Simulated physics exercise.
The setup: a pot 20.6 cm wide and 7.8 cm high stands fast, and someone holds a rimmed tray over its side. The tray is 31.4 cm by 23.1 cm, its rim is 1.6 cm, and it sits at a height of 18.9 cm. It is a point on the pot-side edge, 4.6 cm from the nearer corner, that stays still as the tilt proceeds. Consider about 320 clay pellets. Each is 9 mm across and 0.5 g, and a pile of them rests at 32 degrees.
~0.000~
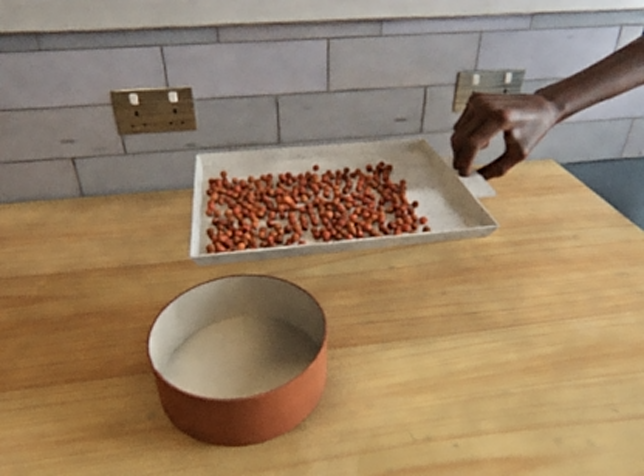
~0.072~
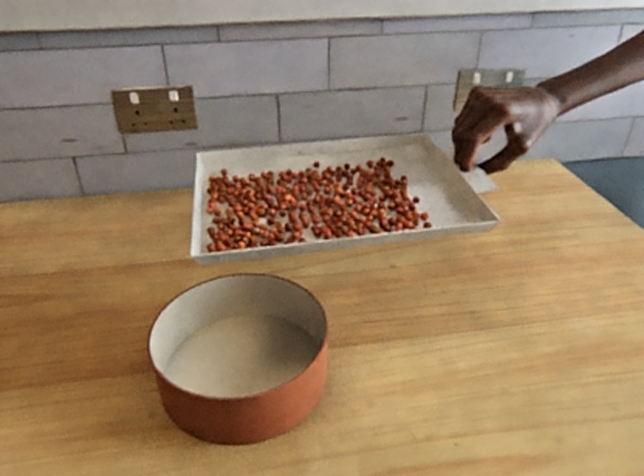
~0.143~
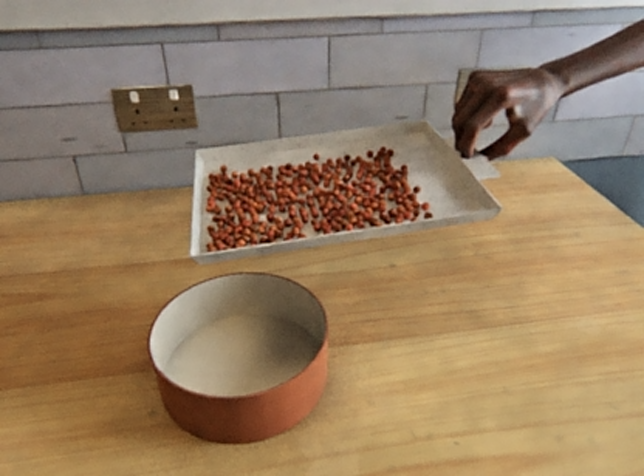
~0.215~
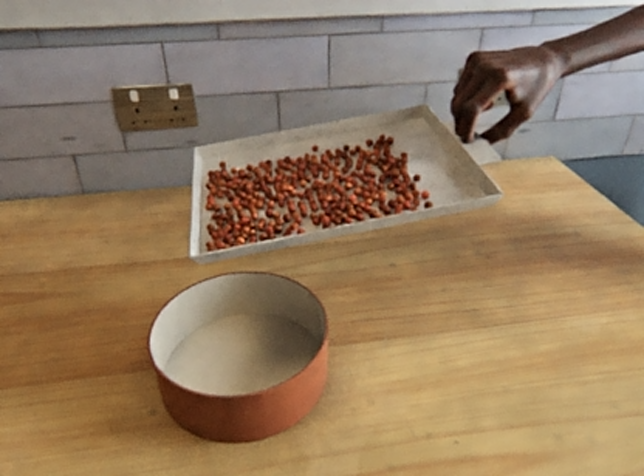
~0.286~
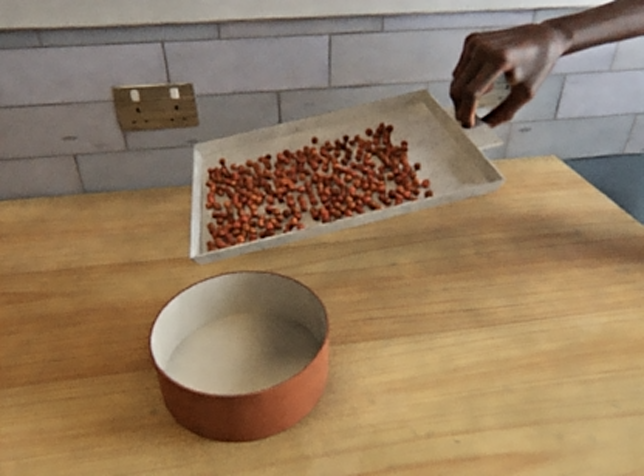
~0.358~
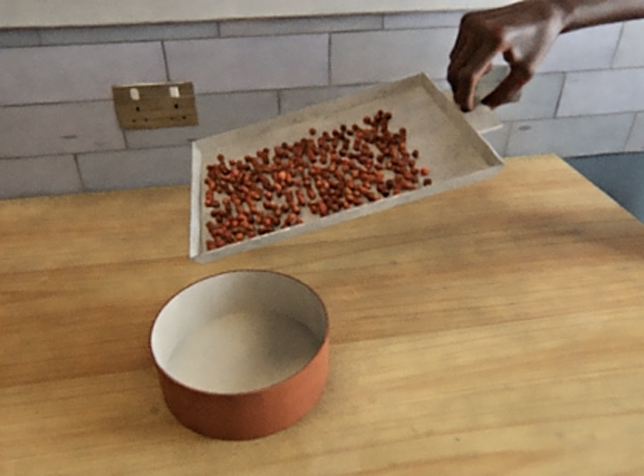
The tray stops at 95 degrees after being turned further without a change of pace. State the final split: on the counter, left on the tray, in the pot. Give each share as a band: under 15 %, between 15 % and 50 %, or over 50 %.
Counter: Medium, tray: Small, pot: Large.
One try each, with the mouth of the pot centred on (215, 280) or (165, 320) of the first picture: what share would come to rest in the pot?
Around 40 per cent, then around 95 per cent.
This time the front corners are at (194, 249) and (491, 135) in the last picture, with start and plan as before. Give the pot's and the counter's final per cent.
That works out as pot 35 and counter 65.
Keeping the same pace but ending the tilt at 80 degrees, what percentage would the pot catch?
Roughly 60 %.
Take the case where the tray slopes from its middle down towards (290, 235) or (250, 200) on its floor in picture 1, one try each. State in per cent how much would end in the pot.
That would be close to 90 per cent, then close to 25 per cent.
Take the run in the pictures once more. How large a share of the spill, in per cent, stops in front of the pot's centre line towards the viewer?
Share: Some 40 %.
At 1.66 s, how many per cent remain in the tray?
Around 45 percent.
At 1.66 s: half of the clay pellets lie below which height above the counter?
Roughly 18 cm.
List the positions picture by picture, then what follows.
In the first frame, tray tilt 0 degrees, front corners at (197, 252) and (491, 223); middle of the pieces at (309, 207); pot at (239, 328).
In the second frame, tray tilt 1 degrees, front corners at (197, 252) and (492, 218); middle of the pieces at (310, 204).
In the third frame, tray tilt 4 degrees, front corners at (197, 251) and (494, 206), lowest corner left front; middle of the pieces at (309, 198).
In the fourth frame, tray tilt 7 degrees, front corners at (196, 252) and (495, 192), lowest corner left front; middle of the pieces at (308, 191).
In the fifth frame, tray tilt 11 degrees, front corners at (196, 252) and (496, 178), lowest corner left front; middle of the pieces at (308, 185).
In the sixth frame, tray tilt 14 degrees, front corners at (196, 252) and (496, 162), lowest corner left front; middle of the pieces at (306, 178); pot at (241, 323). The tray's pace is about 50 degrees a second.
Then, at 1.14 s, tilt 52 degrees; the tray holds 100 %, the pot 0 %.
After 1.66 s, tilt 77 degrees; the tray holds 45 %, the pot 15 %.
After 2.25 s, tilt 95 degrees; the tray holds 0 %, the pot 60 %.
At rest (2.7 s), counter 40 %, tray 0 %, pot 60 %.
